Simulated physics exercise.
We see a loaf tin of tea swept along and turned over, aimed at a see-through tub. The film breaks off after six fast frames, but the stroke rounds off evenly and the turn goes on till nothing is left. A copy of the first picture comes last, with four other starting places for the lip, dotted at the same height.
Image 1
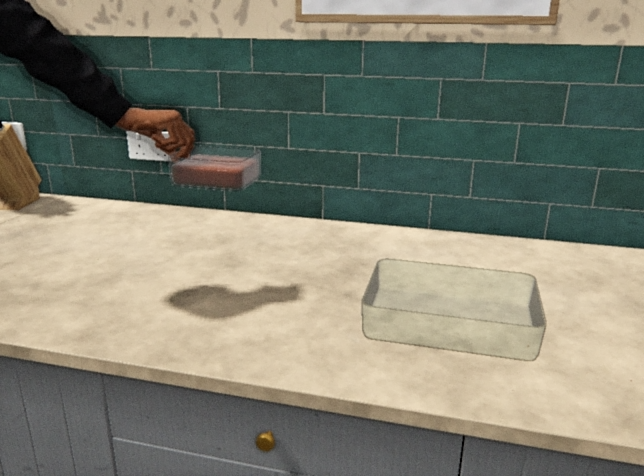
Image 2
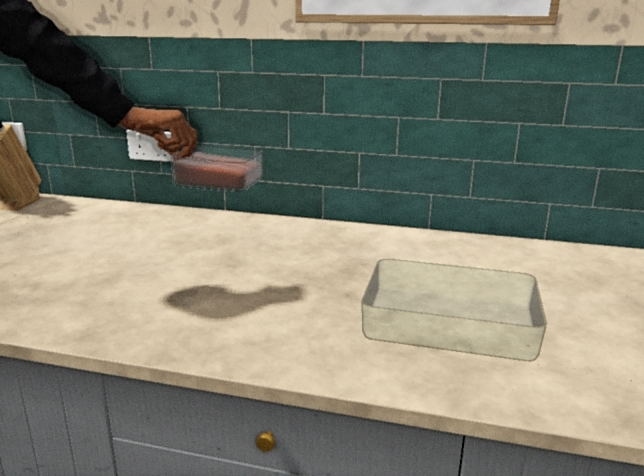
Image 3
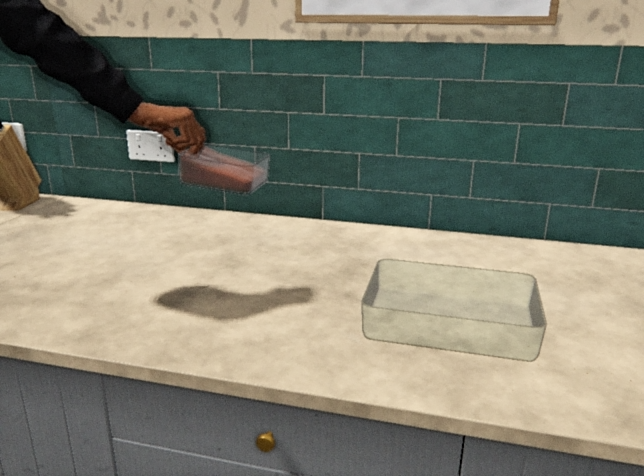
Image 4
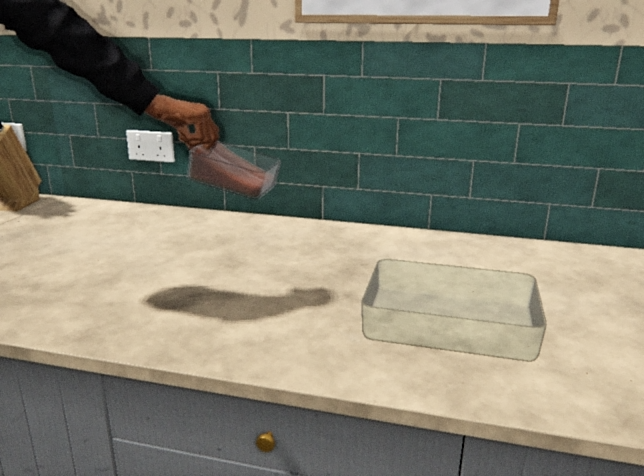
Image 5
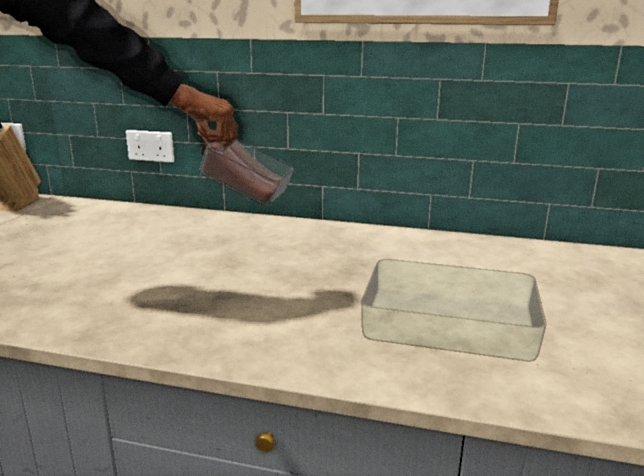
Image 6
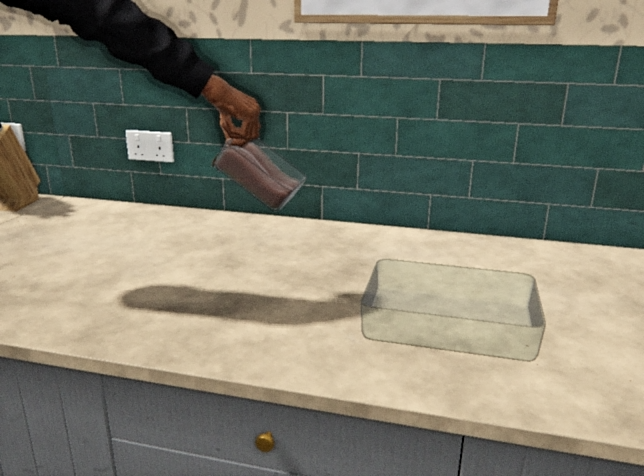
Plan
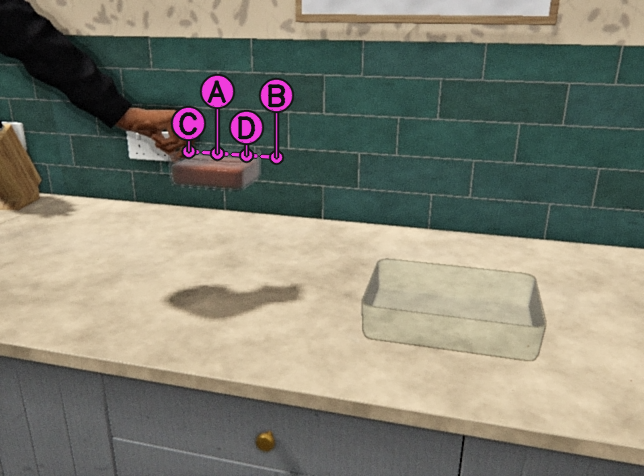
A small see-through container of reddish-brown liquid, held from above by a hand in a dark sleeve, hangs almost level over a pale counter, left of a clear tub. The hand barely moves at first, then carries it rightward, tilting its right end steadily downward while the tub stays still.
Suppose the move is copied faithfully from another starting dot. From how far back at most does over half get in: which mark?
That is dot A.
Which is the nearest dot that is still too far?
The answer is C.
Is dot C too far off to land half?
Yes.
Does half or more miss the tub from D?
No, not at all.
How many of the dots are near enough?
Three of them.
On the marked copy, A at (217, 153); B at (276, 157); C at (188, 151); D at (246, 155).
If A is chosen, about 72 % lands in the tub, 19 % falls short and 9 % goes beside or beyond.
If B is chosen, about 71 % lands in the tub, 8 % falls short and 22 % goes beside or beyond.
If C is chosen, about 27 % lands in the tub, 67 % falls short and 7 % goes beside or beyond.
If D is chosen, about 68 % lands in the tub, 14 % falls short and 18 % goes beside or beyond.
